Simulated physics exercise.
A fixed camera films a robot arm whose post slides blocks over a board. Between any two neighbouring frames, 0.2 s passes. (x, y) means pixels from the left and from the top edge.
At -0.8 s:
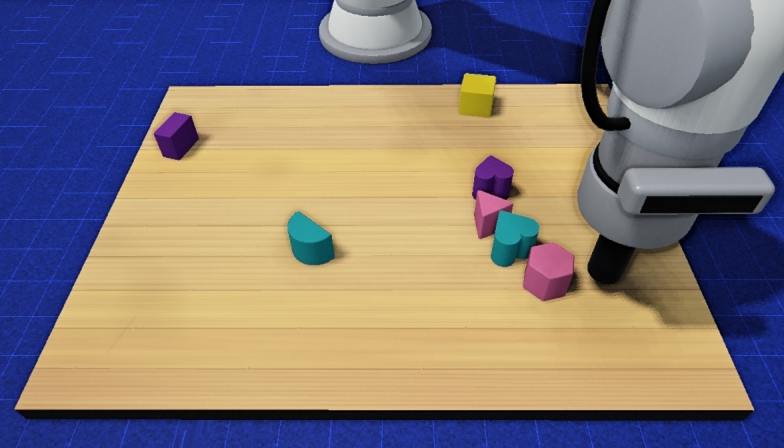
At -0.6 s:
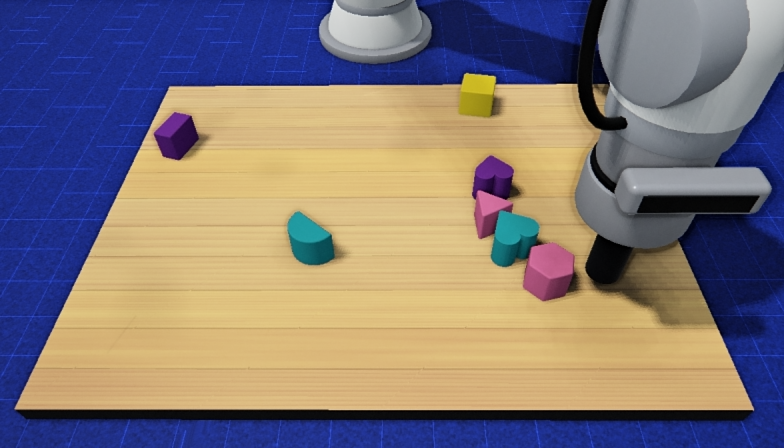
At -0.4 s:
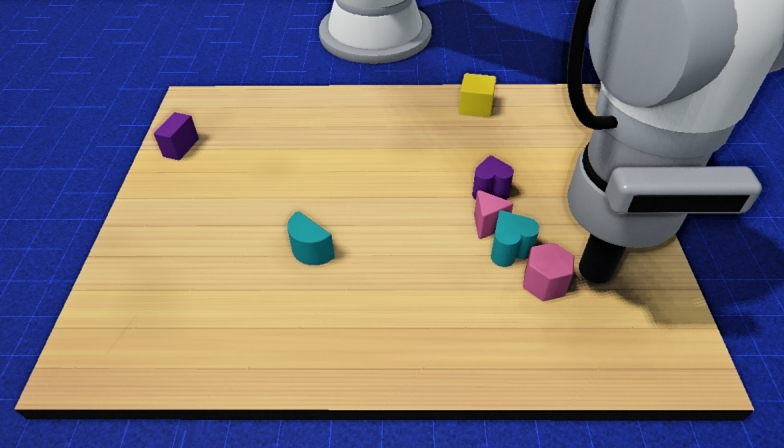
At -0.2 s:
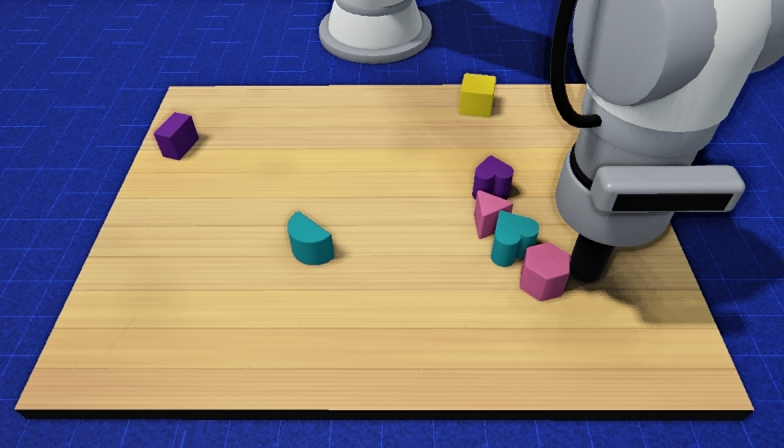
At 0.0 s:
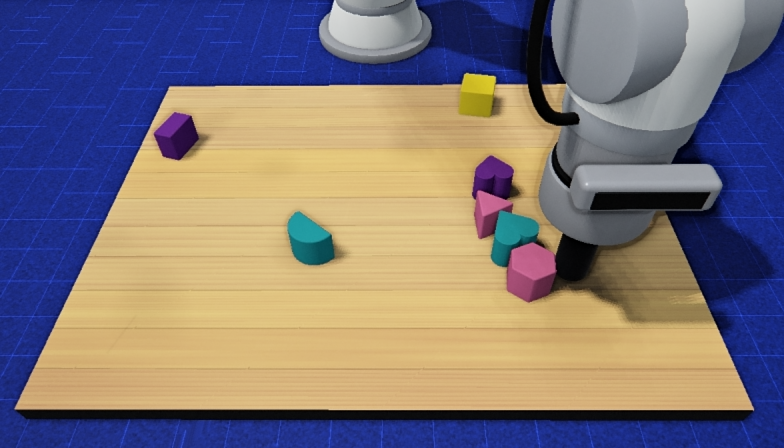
A robot arm with a black post moved slowly left across a wooden board scattered with coloured blocks, then pushed the pink six-sided block a little way left, just below the turquoise heart.
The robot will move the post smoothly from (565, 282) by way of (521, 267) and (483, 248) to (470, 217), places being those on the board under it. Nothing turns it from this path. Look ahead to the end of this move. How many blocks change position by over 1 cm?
3 or more.
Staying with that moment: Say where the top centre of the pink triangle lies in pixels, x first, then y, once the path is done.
The middle of its top is at (448, 150).
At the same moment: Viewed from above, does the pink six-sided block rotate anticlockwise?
Answer: Yes.
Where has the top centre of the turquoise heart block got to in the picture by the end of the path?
Pixel (453, 170).
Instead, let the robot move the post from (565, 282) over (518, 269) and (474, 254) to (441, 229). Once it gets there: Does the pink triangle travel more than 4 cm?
In short: No.
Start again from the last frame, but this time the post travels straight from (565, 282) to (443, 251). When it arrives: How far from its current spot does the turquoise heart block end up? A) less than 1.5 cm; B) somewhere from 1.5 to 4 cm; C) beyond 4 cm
B
The first path, step by step. One third of the way, post at (524, 253); pink triangle at (487, 196), turned 15° anticlockwise; turquoise heart block at (500, 219), turned 35° clockwise; pink six-sided block at (494, 258), turned 45° anticlockwise.
Two thirds of the way, post at (485, 234); pink triangle at (468, 176); purple heart block at (492, 165), turned 20° clockwise; turquoise heart block at (469, 197), turned 55° clockwise; pink six-sided block at (483, 259), turned 65° anticlockwise.
At the end, post at (471, 203); pink triangle at (448, 150); purple heart block at (486, 158), turned 75° clockwise; turquoise heart block at (453, 170), turned 45° clockwise; pink six-sided block at (483, 259), turned 65° anticlockwise.
